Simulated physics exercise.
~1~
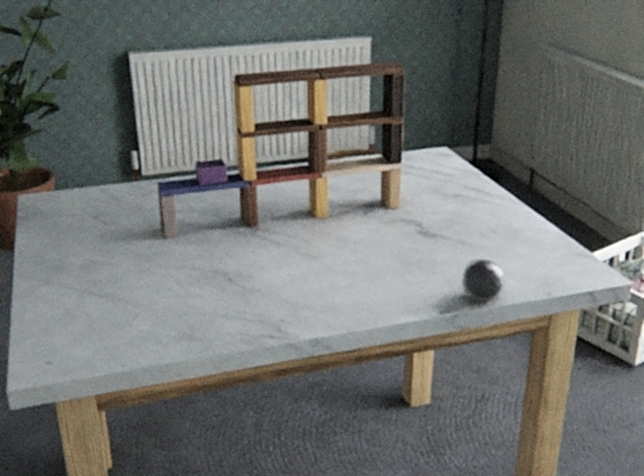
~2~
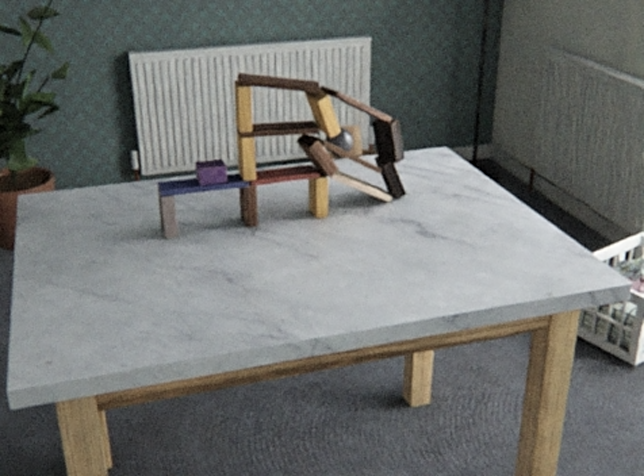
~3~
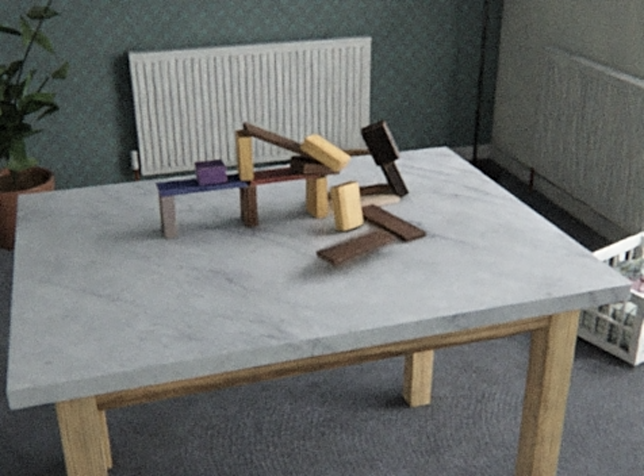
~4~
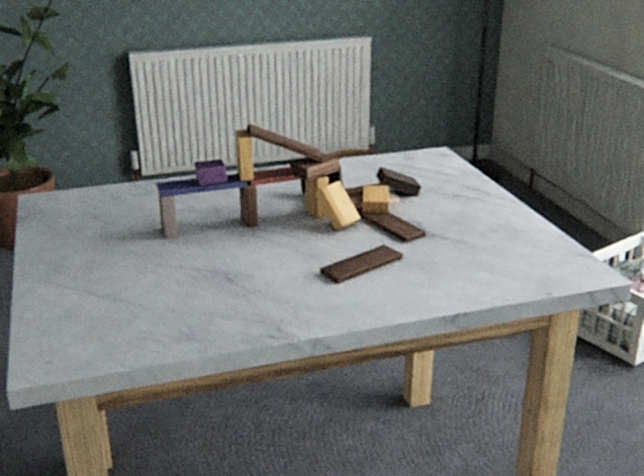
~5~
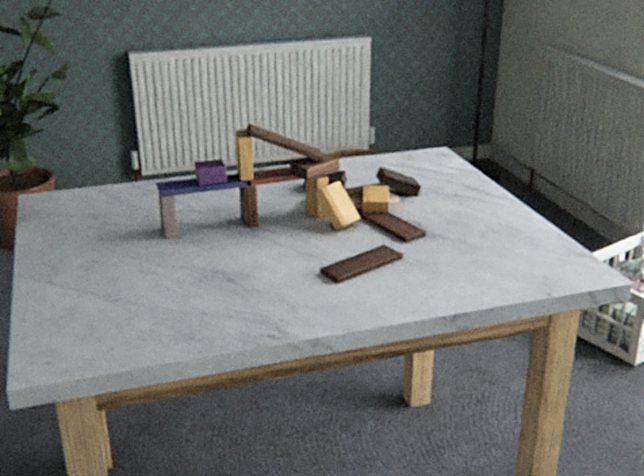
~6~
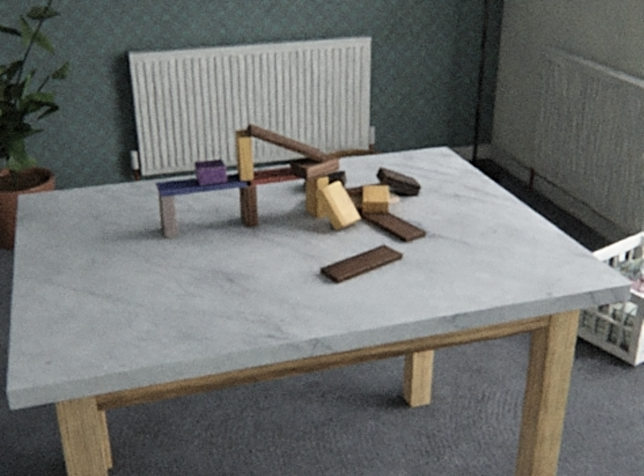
A three-level structure of wooden posts and boards stands toward the back of a pale marble-topped table, seen from slightly above in a room with green walls and white radiators. A dark ball sits near the front right, while a blue plank carrying a purple block forms the low left end, beside a red plank. The ball strikes the right side, knocking its posts askew. The upper boards and yellow posts tumble, some landing in front. The pieces settle in a heap at right, one long board sloping down, the ball no longer visible, and the blue plank, purple block and red plank still up.
